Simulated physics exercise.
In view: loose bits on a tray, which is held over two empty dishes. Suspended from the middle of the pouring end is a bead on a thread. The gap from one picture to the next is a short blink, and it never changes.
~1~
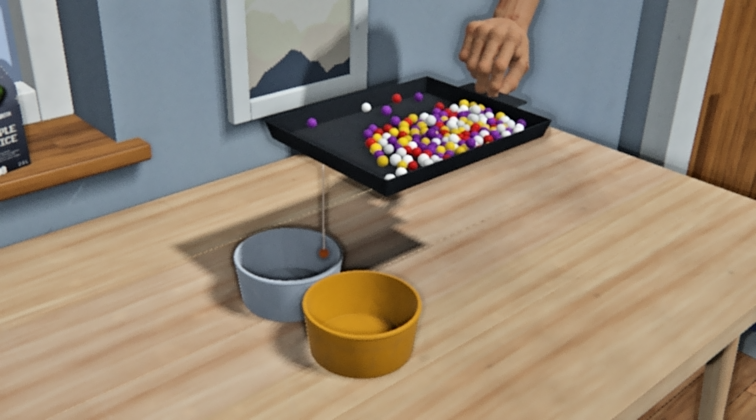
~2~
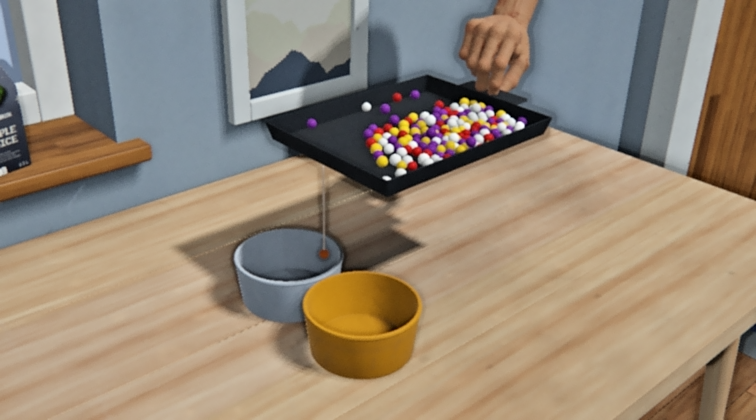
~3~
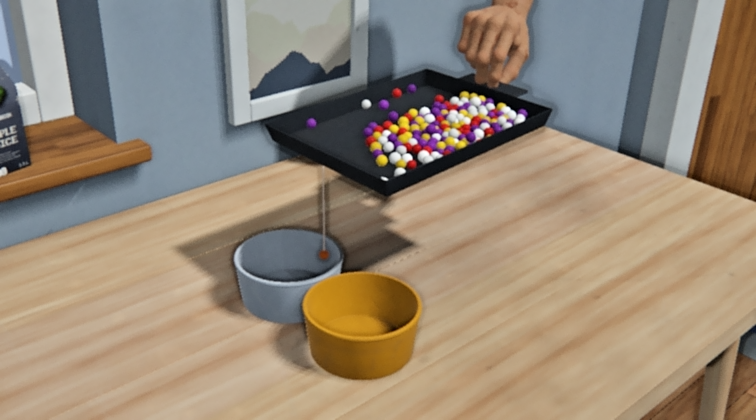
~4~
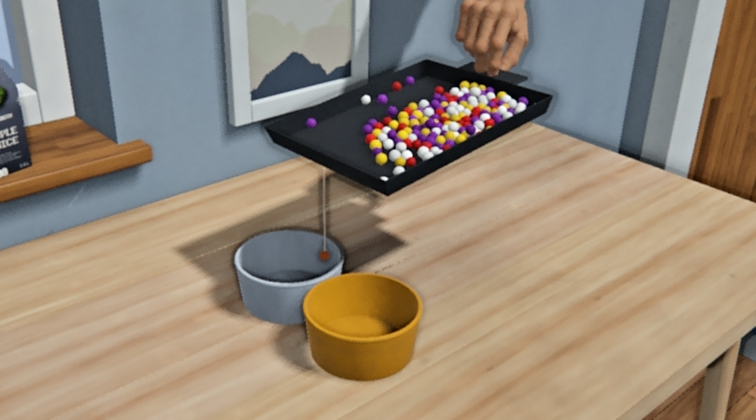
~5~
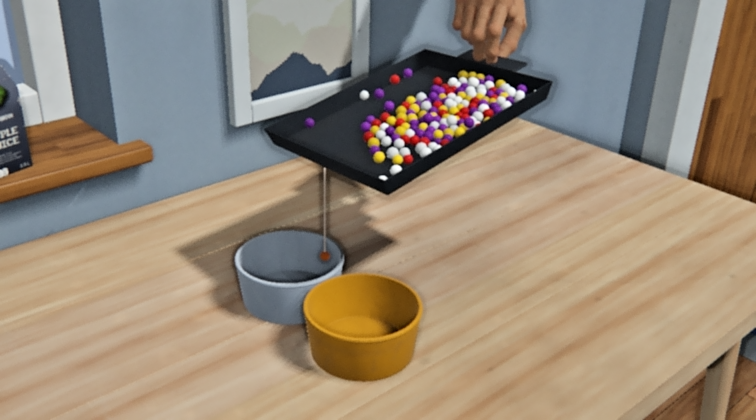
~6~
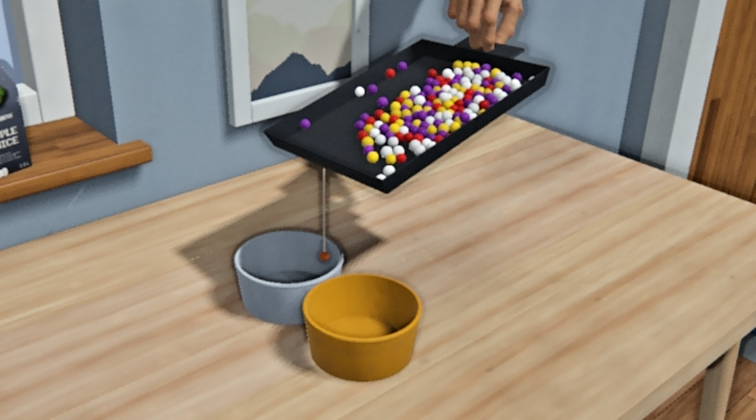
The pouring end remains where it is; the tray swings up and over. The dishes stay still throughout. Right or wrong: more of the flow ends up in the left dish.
Right.
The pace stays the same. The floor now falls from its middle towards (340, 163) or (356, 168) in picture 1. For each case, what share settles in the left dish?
About 20 and 10 percent.
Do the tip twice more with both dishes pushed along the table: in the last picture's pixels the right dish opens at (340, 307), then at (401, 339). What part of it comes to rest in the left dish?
First try: Roughly 80 per cent; second try: Roughly 20 per cent.
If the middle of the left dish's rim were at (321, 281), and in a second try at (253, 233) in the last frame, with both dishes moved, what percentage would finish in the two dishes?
Some 20 percent, followed by some 70 percent.
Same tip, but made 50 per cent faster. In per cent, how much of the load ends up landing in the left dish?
Roughly 50 %.
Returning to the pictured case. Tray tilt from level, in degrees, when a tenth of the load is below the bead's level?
The angle is around 60°.
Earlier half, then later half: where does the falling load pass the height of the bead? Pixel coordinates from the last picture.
At (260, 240) for the first part, then at (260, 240) for the others.
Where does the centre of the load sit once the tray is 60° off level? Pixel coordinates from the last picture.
Around (311, 140).
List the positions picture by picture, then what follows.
The first picture shows corners of the pouring end at (272, 121) and (388, 177), level; middle of the load at (444, 134), round plastic beads; left dish at (246, 289); right dish at (317, 342); bead on its thread at (324, 253).
The second picture shows corners of the pouring end at (272, 122) and (388, 178), level; middle of the load at (444, 133).
The third picture shows corners of the pouring end at (272, 124) and (387, 178), tipped barely, lowest at the left corner; middle of the load at (444, 129).
The fourth picture shows corners of the pouring end at (271, 126) and (386, 177), tipped a little, lowest at the left corner; middle of the load at (444, 122), a stray few on the move.
The fifth picture shows corners of the pouring end at (271, 128) and (385, 177), tipped a little, lowest at the left corner; middle of the load at (443, 114), a small part on the move.
The sixth picture shows corners of the pouring end at (270, 130) and (383, 176), tipped clearly, lowest at the left corner; middle of the load at (437, 108), most on the move; left dish at (246, 291); right dish at (317, 345).
Soon after the last picture, tray tipped steeply; most on the tray; a stray few in the right dish; a small part in the left dish; a stray few outside both; a small part in the air.
A little later, tray tipped right over; a stray few on the tray; a stray few in the right dish; about half in the left dish; about a third outside both; about a quarter in the air.
Later still, tray tipped past a quarter turn; a stray few in the right dish; about two thirds in the left dish; about a third outside both.
By the end, tray tipped past a quarter turn; a stray few in the right dish; about two thirds in the left dish; about a third outside both.
